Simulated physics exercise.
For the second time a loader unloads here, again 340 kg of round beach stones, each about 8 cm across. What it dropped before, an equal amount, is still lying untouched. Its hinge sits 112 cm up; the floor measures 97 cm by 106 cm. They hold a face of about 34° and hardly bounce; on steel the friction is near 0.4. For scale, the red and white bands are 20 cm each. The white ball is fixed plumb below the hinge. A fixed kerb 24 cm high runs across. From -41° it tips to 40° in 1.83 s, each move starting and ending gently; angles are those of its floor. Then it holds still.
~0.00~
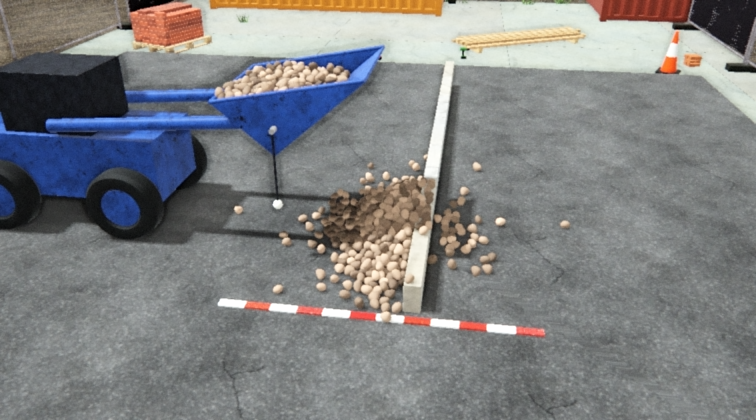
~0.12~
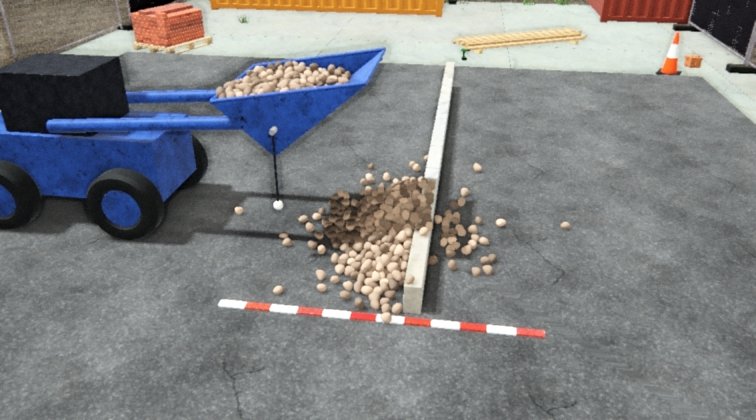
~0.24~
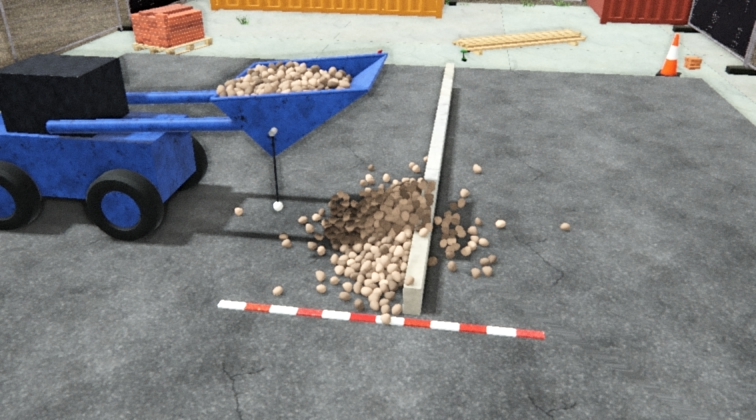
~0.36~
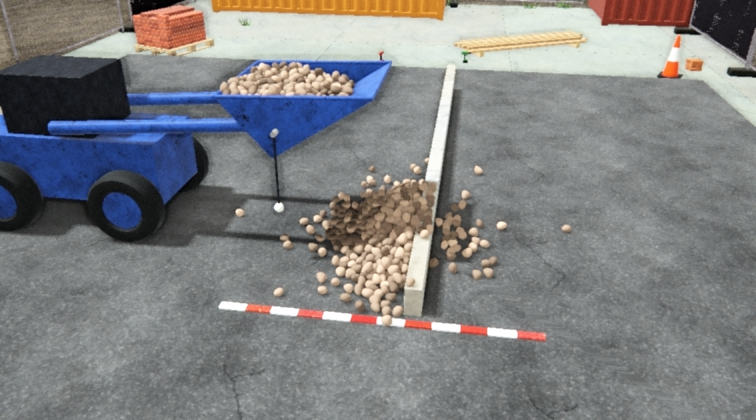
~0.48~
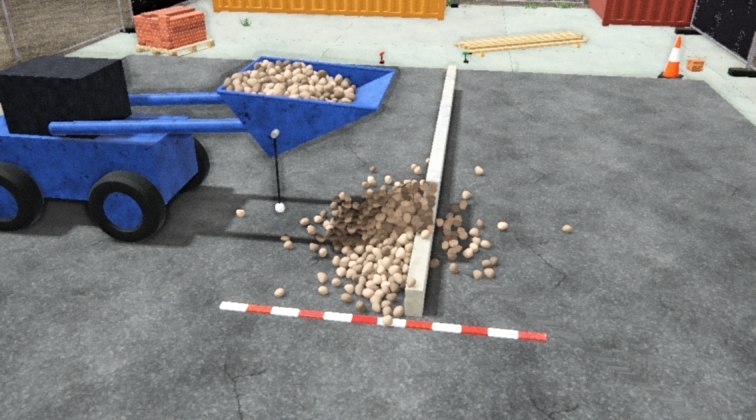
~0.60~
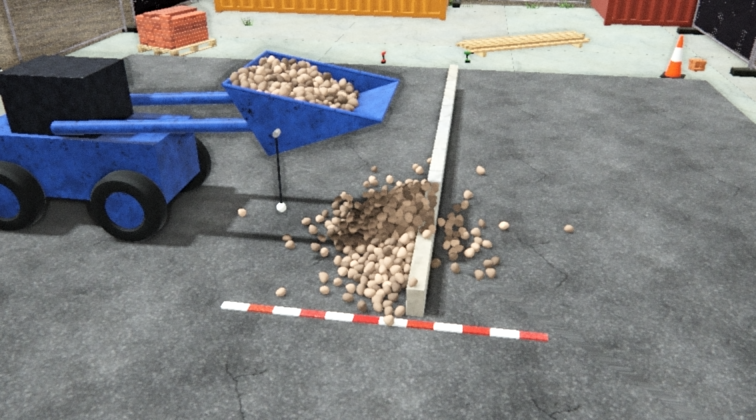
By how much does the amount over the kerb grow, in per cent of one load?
Some 5 per cent is added.
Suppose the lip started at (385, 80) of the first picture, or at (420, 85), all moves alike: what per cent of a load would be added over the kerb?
Near 25 per cent from the first place, 75 from the second.
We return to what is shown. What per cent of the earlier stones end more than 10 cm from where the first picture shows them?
Roughly 20 per cent of them.
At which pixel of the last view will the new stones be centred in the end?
Near (381, 215).
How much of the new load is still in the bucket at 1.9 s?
About 25 per cent.
After 1.4 s the floor is at 27°; in per cent of one load, 99 in the bucket, 95 on this side of the kerb, 7 over the kerb; the foremost stones are at (500, 248).
After 1.9 s the floor is at 40°; in per cent of one load, 25 in the bucket, 168 on this side of the kerb, 8 over the kerb; the foremost stones are at (500, 248).
After 2.3 s the floor is at 40°; in per cent of one load, 0 in the bucket, 189 on this side of the kerb, 11 over the kerb; the foremost stones are at (501, 240).
After 4.9 s the floor is at 40°; in per cent of one load, 0 in the bucket, 189 on this side of the kerb, 12 over the kerb; the foremost stones are at (507, 228). Net gain over the kerb, 5.
